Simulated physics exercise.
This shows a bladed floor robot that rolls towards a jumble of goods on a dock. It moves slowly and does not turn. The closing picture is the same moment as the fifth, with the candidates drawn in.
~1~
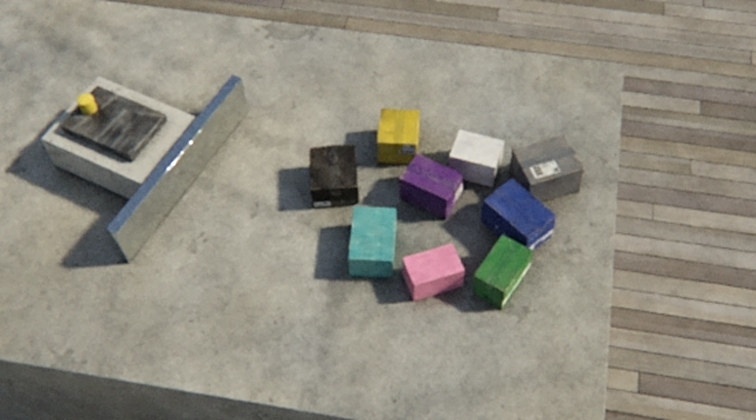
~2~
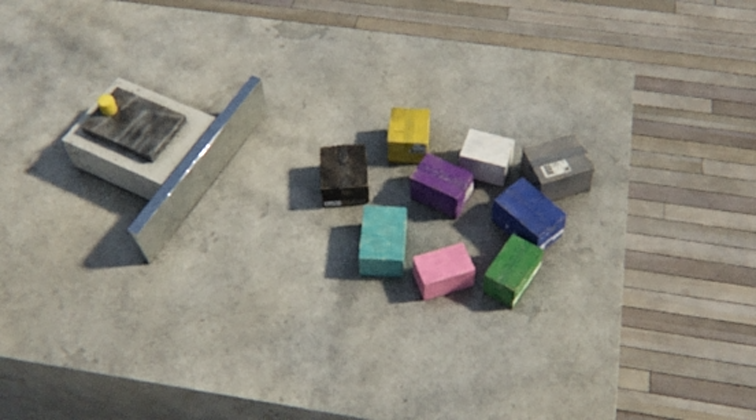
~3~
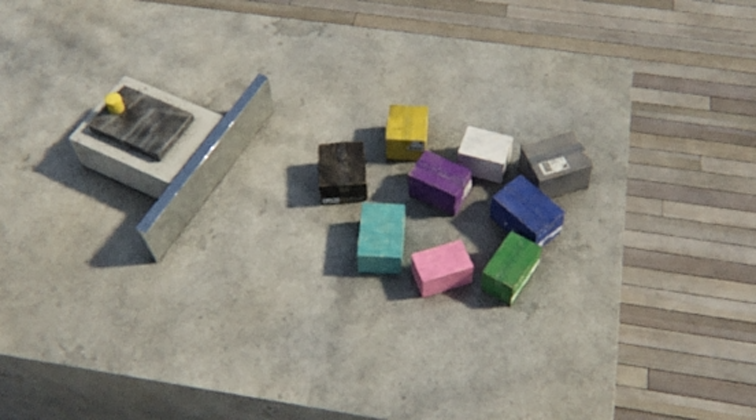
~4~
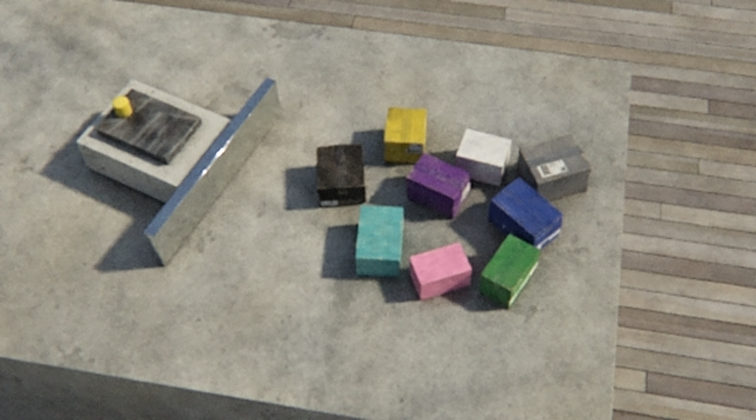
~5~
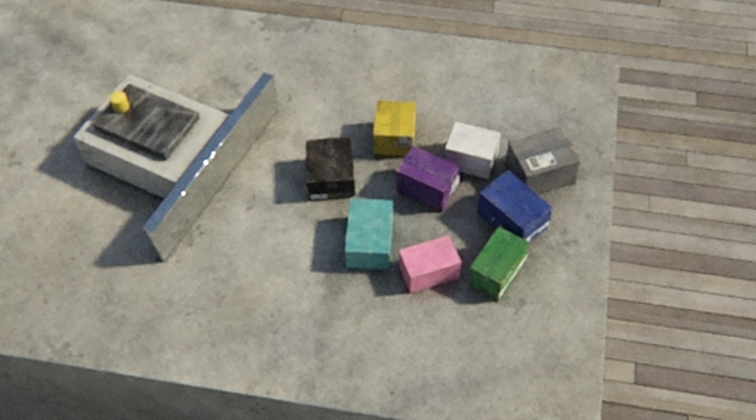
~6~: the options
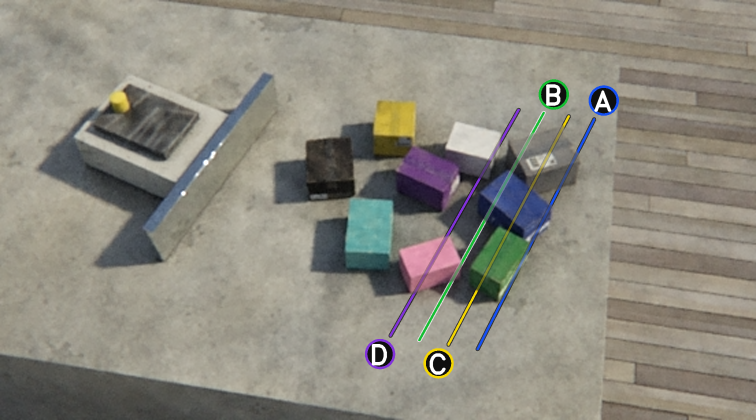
A bladed floor robot creeping right across a concrete surface towards a loose cluster of colourful boxes, which stay still.
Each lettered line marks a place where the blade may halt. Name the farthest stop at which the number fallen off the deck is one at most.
It can go as far as D.
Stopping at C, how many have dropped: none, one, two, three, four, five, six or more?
By then, two.
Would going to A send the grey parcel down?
Yes.
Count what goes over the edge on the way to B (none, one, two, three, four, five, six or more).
In all, two.
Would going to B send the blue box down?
Yes.
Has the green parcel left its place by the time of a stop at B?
Yes.
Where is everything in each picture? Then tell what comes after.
Purple parcel (432, 187); green parcel (502, 272); turquoise crate (373, 242), in the first picture.
Robot (140, 125); pink crate (444, 271), in the second picture.
Robot (147, 124); yellow box (407, 133), in the third picture.
Robot (154, 127); black parcel (341, 175), in the fourth picture.
Robot (152, 123); purple parcel (428, 179); green parcel (499, 264); turquoise crate (370, 235), in the fifth picture.
On the copy, A at (541, 225); B at (487, 218); C at (514, 222); D at (460, 214).
On D. First, robot (237, 134); black parcel (343, 177); grey parcel (542, 162).
Then, robot (324, 145); grey parcel (552, 165); blue box (537, 215).
Finally, robot (391, 154); grey parcel (615, 183); blue box (601, 228); none fallen.
By contrast, A drops four; B drops two; C drops two.
